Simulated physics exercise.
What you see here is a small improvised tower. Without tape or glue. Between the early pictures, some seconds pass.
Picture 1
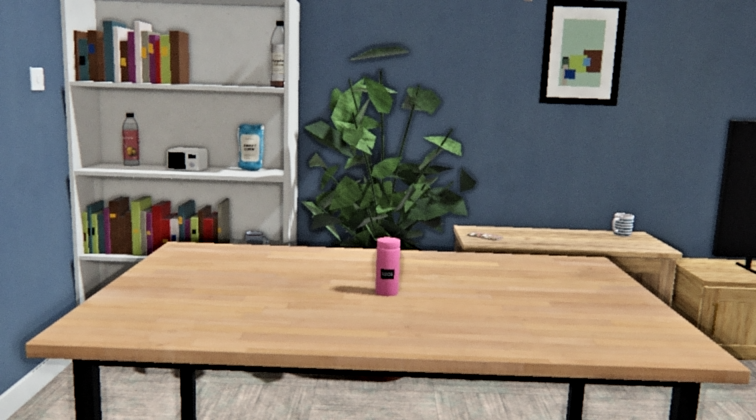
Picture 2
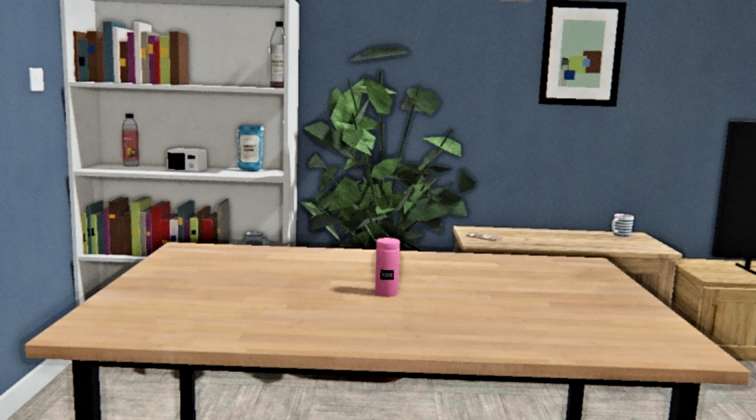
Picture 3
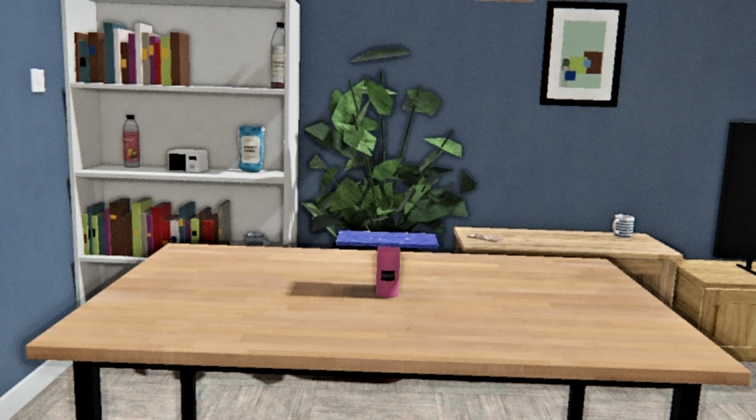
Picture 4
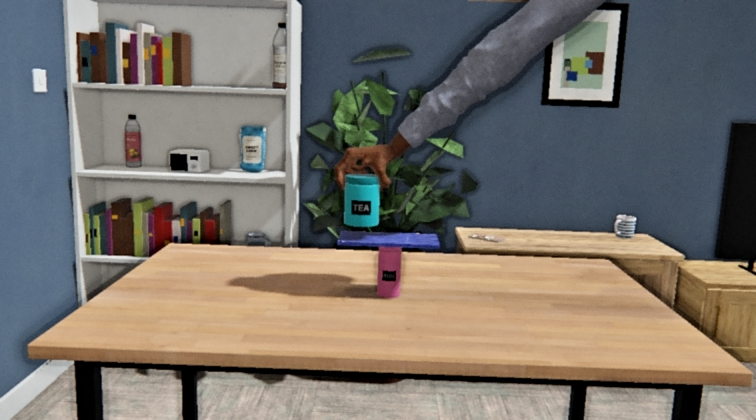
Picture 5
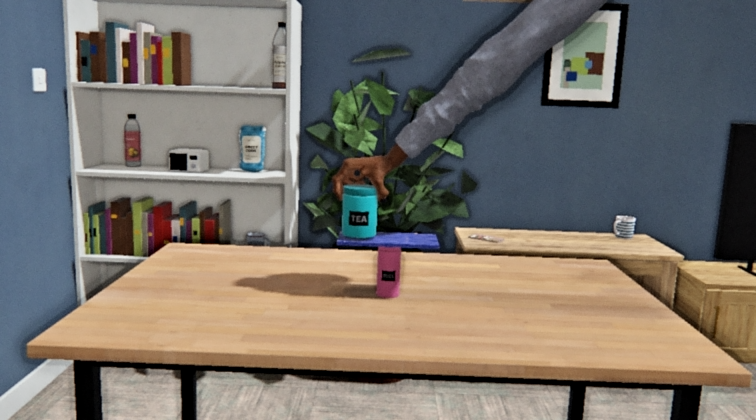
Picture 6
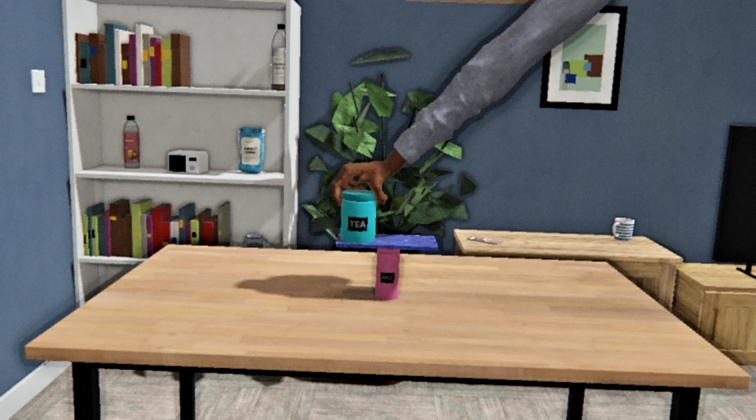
The video shows a pink container standing on a wooden table, then a blue board appears on top of it, and a hand reaching in from the upper right lowers a turquoise tea jar onto the left part of the board.
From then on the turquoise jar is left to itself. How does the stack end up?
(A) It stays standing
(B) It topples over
(B) It topples over.
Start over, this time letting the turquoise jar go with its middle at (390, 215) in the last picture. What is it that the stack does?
After that, it remains intact.
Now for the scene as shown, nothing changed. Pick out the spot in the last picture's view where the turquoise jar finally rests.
End position: Approximately (315, 282).
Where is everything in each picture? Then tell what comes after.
In the first frame, the last thing is not in view yet.
In the second frame, the last thing is not in view yet.
In the third frame, the last thing is not in view yet; blue board (387, 239).
The fourth frame shows still above its spot; turquoise jar (362, 200); blue board (389, 239).
The fifth frame shows still above its spot; turquoise jar (360, 210); blue board (388, 239).
The sixth frame shows in place under the hand; turquoise jar (359, 216); blue board (387, 241).
Then, 0.40 s later than the last frame, turquoise jar now fallen; blue board on its side.
Then, 0.60 s later than the last frame, blue board on its side.
When it is over, fallen, blue board and turquoise jar; pink jar as before. End places, in pixels of the last picture, turquoise jar near (314, 282). The stack comes apart.
